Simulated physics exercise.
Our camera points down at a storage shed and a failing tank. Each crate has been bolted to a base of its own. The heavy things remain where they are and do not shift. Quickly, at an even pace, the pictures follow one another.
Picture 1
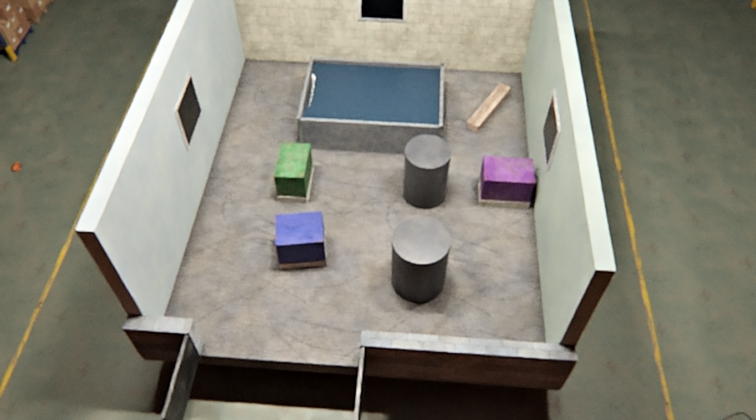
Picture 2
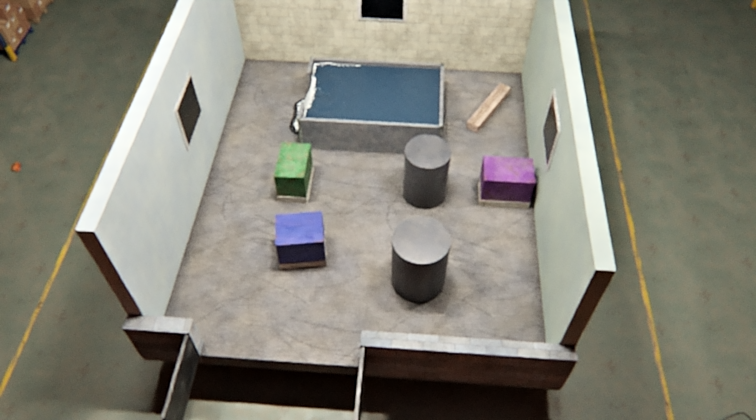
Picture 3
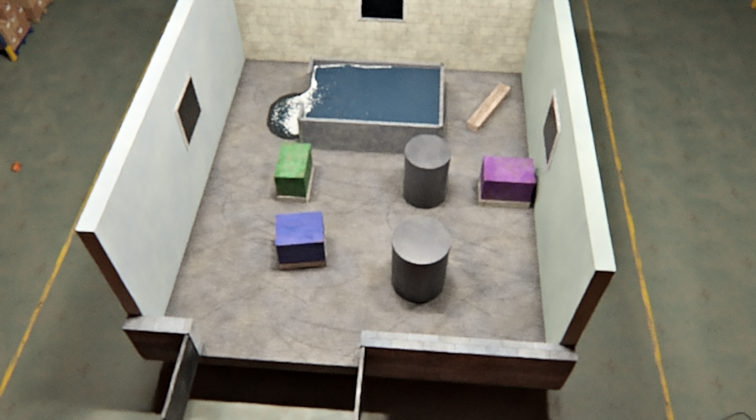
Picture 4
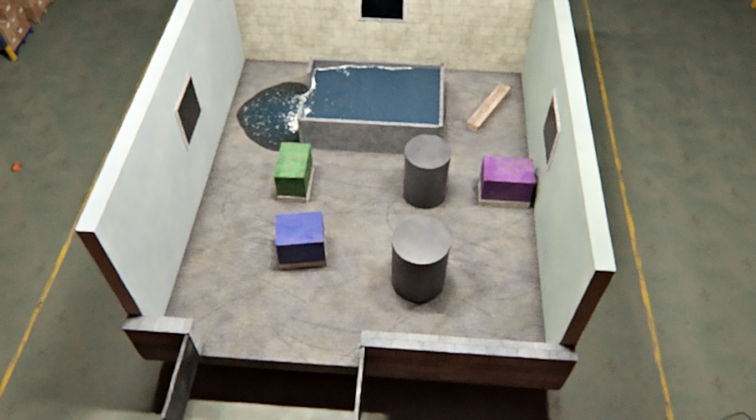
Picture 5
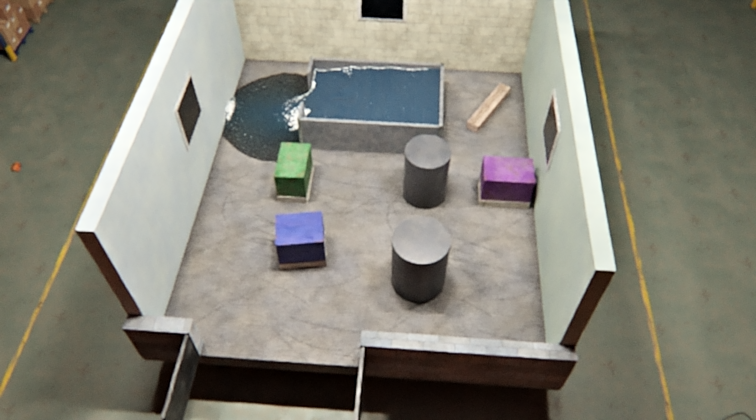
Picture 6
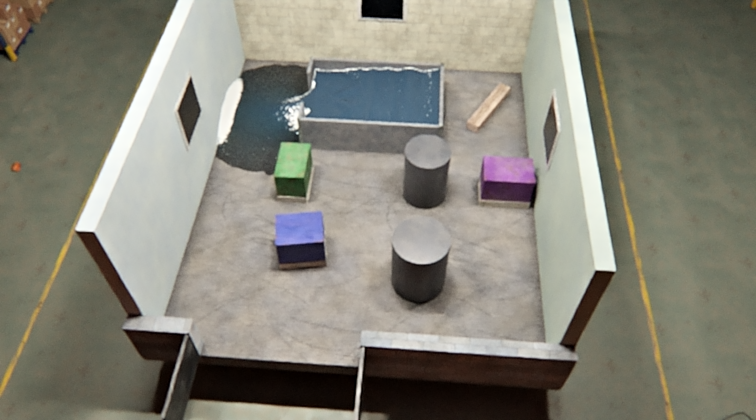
Water pouring from the left end of a raised tank, spreading across the shed floor to the left wall behind a green box.
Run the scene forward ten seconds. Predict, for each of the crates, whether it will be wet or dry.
The green crate sits high enough; the blue crate sits high enough; the purple crate sits high enough.
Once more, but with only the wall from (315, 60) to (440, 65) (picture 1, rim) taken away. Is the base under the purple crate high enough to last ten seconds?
As far as I can tell, the purple one is overrun.
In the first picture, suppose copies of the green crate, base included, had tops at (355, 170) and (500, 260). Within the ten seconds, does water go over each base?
Stays clear, then stays clear.
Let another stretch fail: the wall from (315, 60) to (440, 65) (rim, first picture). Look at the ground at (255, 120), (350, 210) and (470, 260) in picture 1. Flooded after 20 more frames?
In turn: Under water, clear, dry.
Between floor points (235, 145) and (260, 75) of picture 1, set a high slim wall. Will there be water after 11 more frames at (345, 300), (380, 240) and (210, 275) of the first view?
The first point comes out unwetted, the next unwetted, the last inundated.
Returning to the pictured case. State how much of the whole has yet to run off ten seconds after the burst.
Estimate: Close to 78 %.
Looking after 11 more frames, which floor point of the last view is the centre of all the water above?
Somewhere near (327, 121).
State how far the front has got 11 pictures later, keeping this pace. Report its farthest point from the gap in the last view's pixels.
Somewhere near (165, 317).
A moment on, water covers 15 % of the floor; the green crate water round its plinth, the blue crate not reached, the purple crate not reached.
Next, water covers 25 % of the floor; the green crate water round its plinth, the blue crate not reached, the purple crate not reached.
Then, water covers 45 % of the floor; the green crate water round its plinth, the blue crate water round its plinth, the purple crate not reached.
Later, water covers 60 % of the floor; the green crate water round its plinth, the blue crate water round its plinth, the purple crate water round its plinth.
In the end, water covers 95 % of the floor; the green crate stayed above the water, the blue crate stayed above the water, the purple crate stayed above the water.
